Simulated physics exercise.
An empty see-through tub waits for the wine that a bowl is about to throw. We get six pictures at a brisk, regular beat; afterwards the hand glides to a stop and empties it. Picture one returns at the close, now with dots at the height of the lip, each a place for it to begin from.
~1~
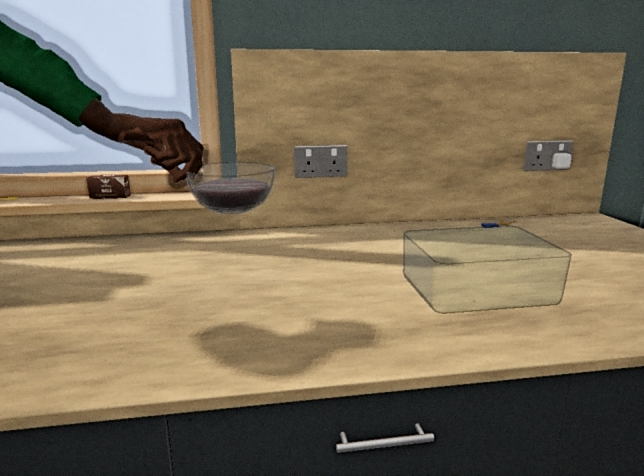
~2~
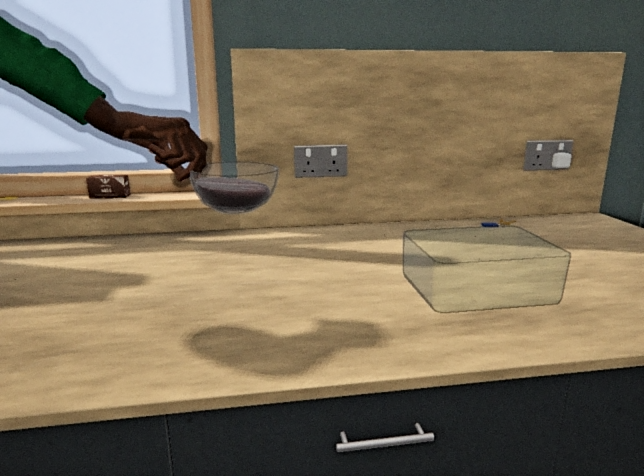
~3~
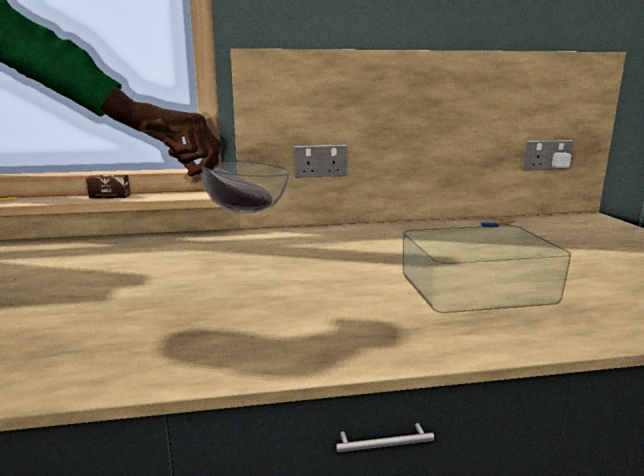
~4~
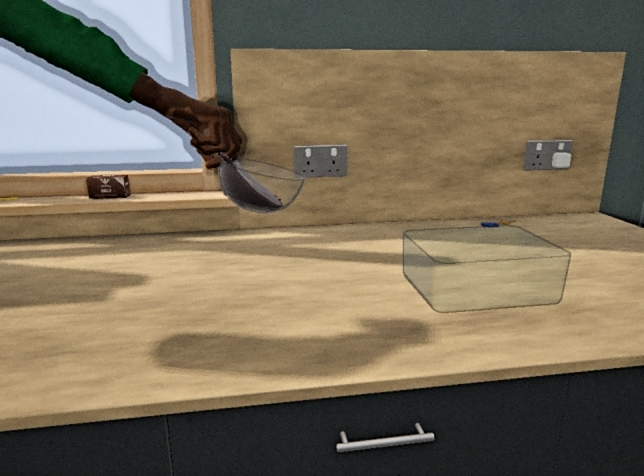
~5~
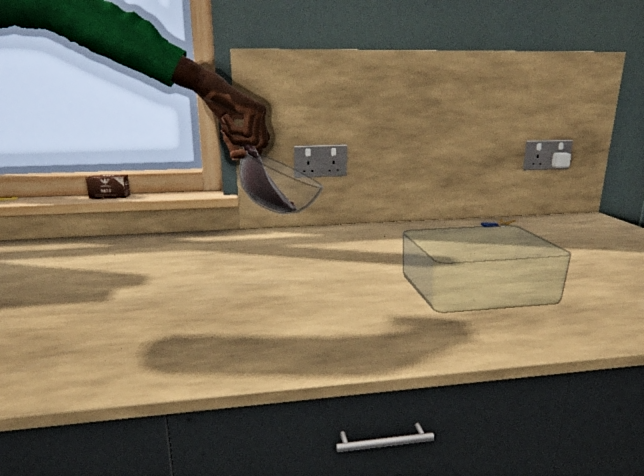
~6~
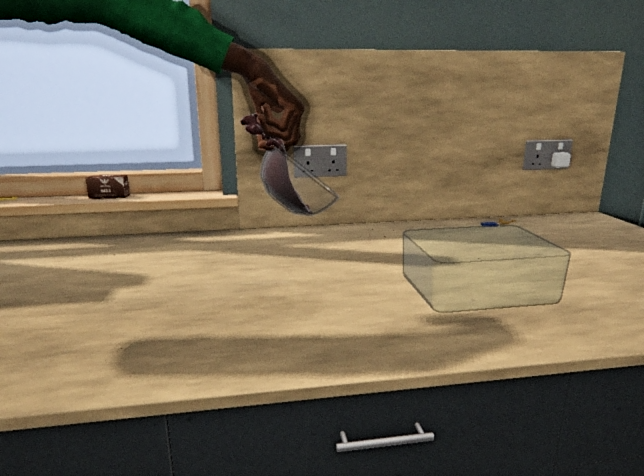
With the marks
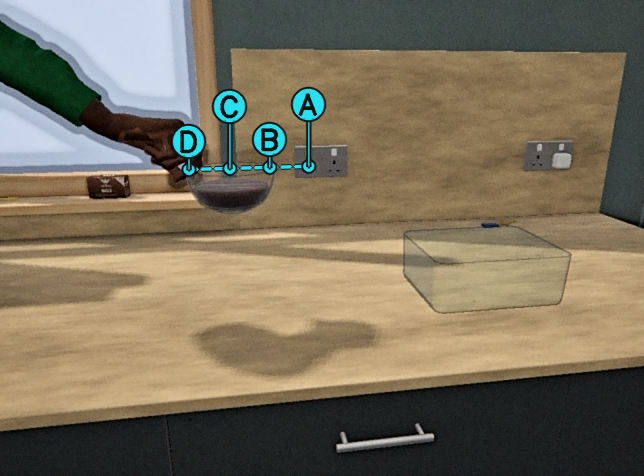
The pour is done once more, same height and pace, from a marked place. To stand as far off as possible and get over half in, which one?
A is the one.
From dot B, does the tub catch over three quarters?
No, it does not.
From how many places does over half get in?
One of them.
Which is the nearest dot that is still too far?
B.
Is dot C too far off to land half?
Yes, it does.
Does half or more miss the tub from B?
Yes, that goes wrong.
On the marked copy, A at (308, 166); B at (269, 167); C at (229, 168); D at (188, 169).
For dot A, about 72 % lands in the tub, 18 % falls short and 10 % goes beside or beyond.
For dot B, about 31 % lands in the tub, 60 % falls short and 8 % goes beside or beyond.
For dot C, about 14 % lands in the tub, 82 % falls short and 4 % goes beside or beyond.
For dot D, about 5 % lands in the tub, 93 % falls short.
